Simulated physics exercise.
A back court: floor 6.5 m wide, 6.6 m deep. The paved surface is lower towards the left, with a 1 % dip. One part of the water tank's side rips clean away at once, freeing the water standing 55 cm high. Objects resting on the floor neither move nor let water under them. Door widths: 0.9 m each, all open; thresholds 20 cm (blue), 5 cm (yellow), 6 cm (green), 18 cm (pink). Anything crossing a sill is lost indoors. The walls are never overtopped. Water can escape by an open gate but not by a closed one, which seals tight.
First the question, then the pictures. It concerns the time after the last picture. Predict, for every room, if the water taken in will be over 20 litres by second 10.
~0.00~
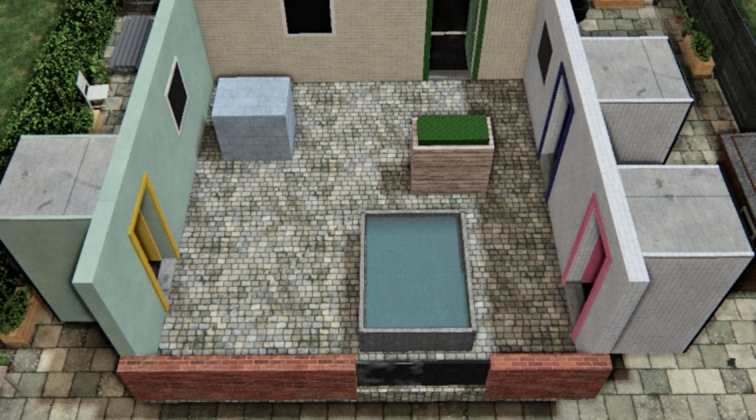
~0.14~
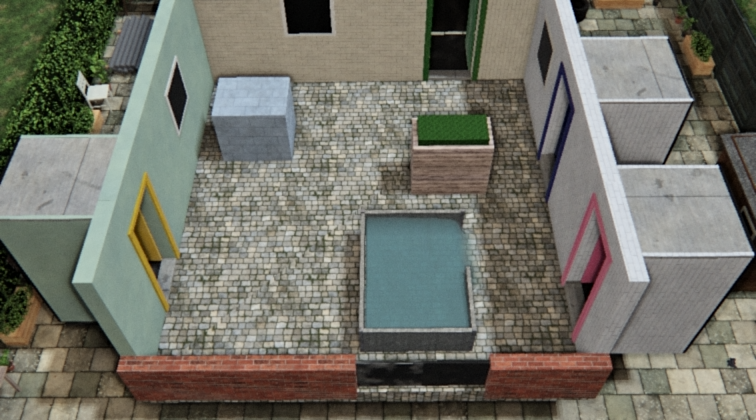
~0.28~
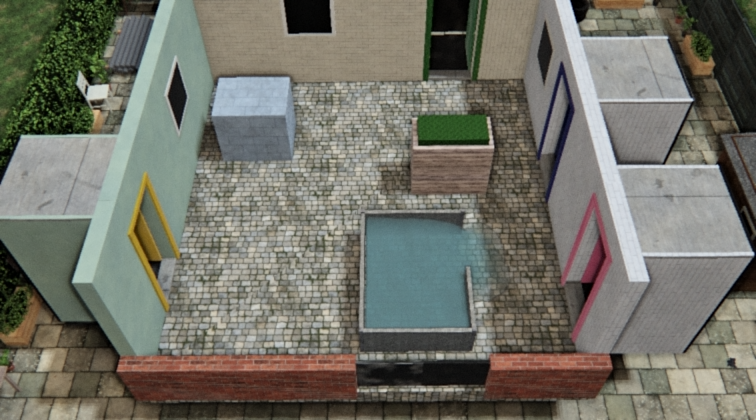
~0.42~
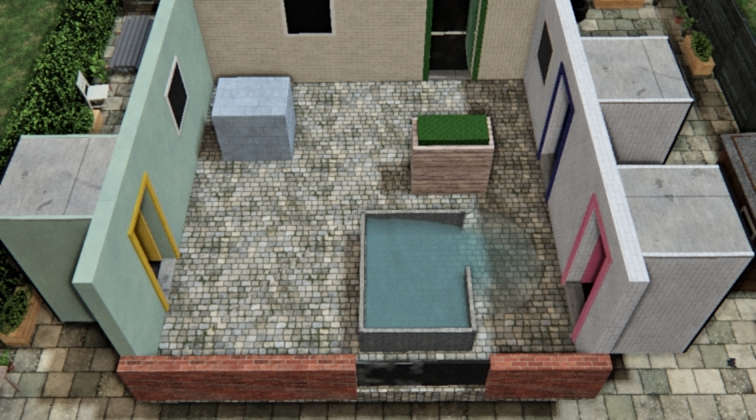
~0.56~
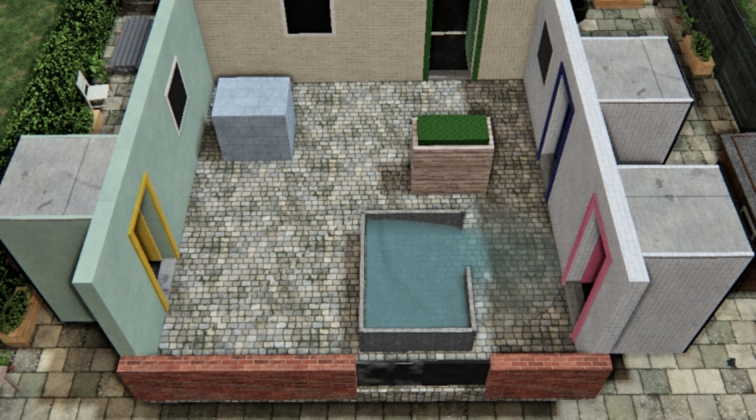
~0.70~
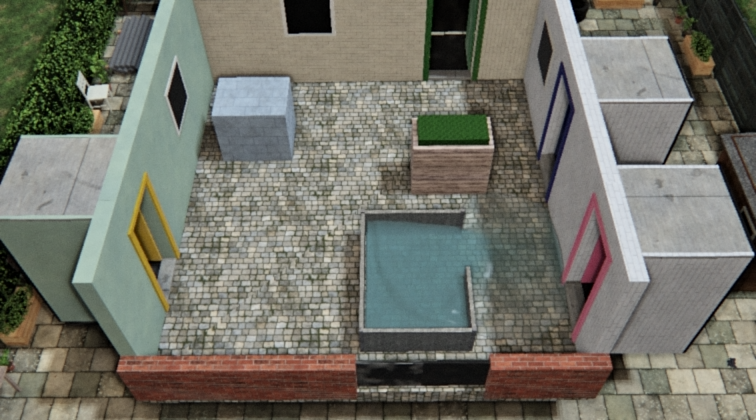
Prediction: For the blue door, not over 20 litres; for the yellow door, not over 20 litres; for the green door, over 20 litres; for the pink door, not over 20 litres.
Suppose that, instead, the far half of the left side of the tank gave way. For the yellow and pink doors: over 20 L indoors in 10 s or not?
Yellow goes beyond, pink stays inside, judged against that limit.
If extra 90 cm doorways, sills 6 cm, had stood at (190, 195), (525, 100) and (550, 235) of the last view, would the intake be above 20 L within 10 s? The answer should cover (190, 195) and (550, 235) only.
Taking them in order, the first is fine and the second too much.
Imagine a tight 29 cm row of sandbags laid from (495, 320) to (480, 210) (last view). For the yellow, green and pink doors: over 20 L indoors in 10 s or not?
Yellow within the limit, green within the limit, pink within the limit.
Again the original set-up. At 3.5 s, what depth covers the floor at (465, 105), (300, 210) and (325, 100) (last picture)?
About 4, 0 and 0 cm respectively.
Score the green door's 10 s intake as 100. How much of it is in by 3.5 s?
Share by then: ~ 15 %.
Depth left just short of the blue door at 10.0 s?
Roughly 5.5 cm deep.
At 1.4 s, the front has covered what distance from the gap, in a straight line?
I'd say close to 2.8 m.
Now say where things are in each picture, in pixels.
In the first frame, the water tank at (415, 270) is whole and still, 55 cm deep.
In the second frame, the front is at a hidden place, 0.6 m from the gap at (461, 255); 0.2 m2 of floor is under water; 55 cm left at the back of the water tank.
In the third frame, the front is at (482, 227), 0.8 m from the gap at (461, 256); 0.8 m2 of floor is under water; 55 cm left at the back of the water tank.
In the fourth frame, the front is at (538, 267), 1.3 m from the gap at (461, 256); 1.8 m2 of floor is under water; 55 cm left at the back of the water tank.
In the fifth frame, water pours out at (461, 256) and has run 1.7 m, to (562, 279); typically 5 cm deep outside, 53 cm at the water tank's back.
In the sixth frame, the front is at (549, 213), 1.9 m from the gap at (461, 255); 3.3 m2 of floor is under water; 46 cm left at the back of the water tank.
After 1.4 s water covers 10 % of the floor and is deepest (34 cm) near (550, 255); blue door 14 cm at the sill, 0 L in, yellow door not reached, green door not reached, pink door 19 cm at the sill, 1 L in.
After 2.2 s water covers 20 % of the floor and is deepest (29 cm) near (539, 255); blue door 16 cm at the sill, 0 L in, yellow door not reached, green door not reached, pink door 17 cm at the sill, 4 L in.
After 3.5 s water covers 35 % of the floor and is deepest (22 cm) near (558, 363); blue door 11 cm at the sill, 0 L in, yellow door not reached, green door 13 cm at the sill, 11 L in, pink door 14 cm at the sill, 6 L in.
After 6.0 s water covers 60 % of the floor and is deepest (14 cm) near (548, 246); blue door 8 cm at the sill, 0 L in, yellow door 6 cm at the sill, 0 L in, green door 10 cm at the sill, 54 L in, pink door 8 cm at the sill, 7 L in.
After 10.0 s water covers 85 % of the floor and is deepest (10 cm) near (209, 111); blue door 6 cm at the sill, 0 L in, yellow door 5 cm at the sill, 3 L in, green door 7 cm at the sill, 75 L in, pink door 5 cm at the sill, 7 L in.
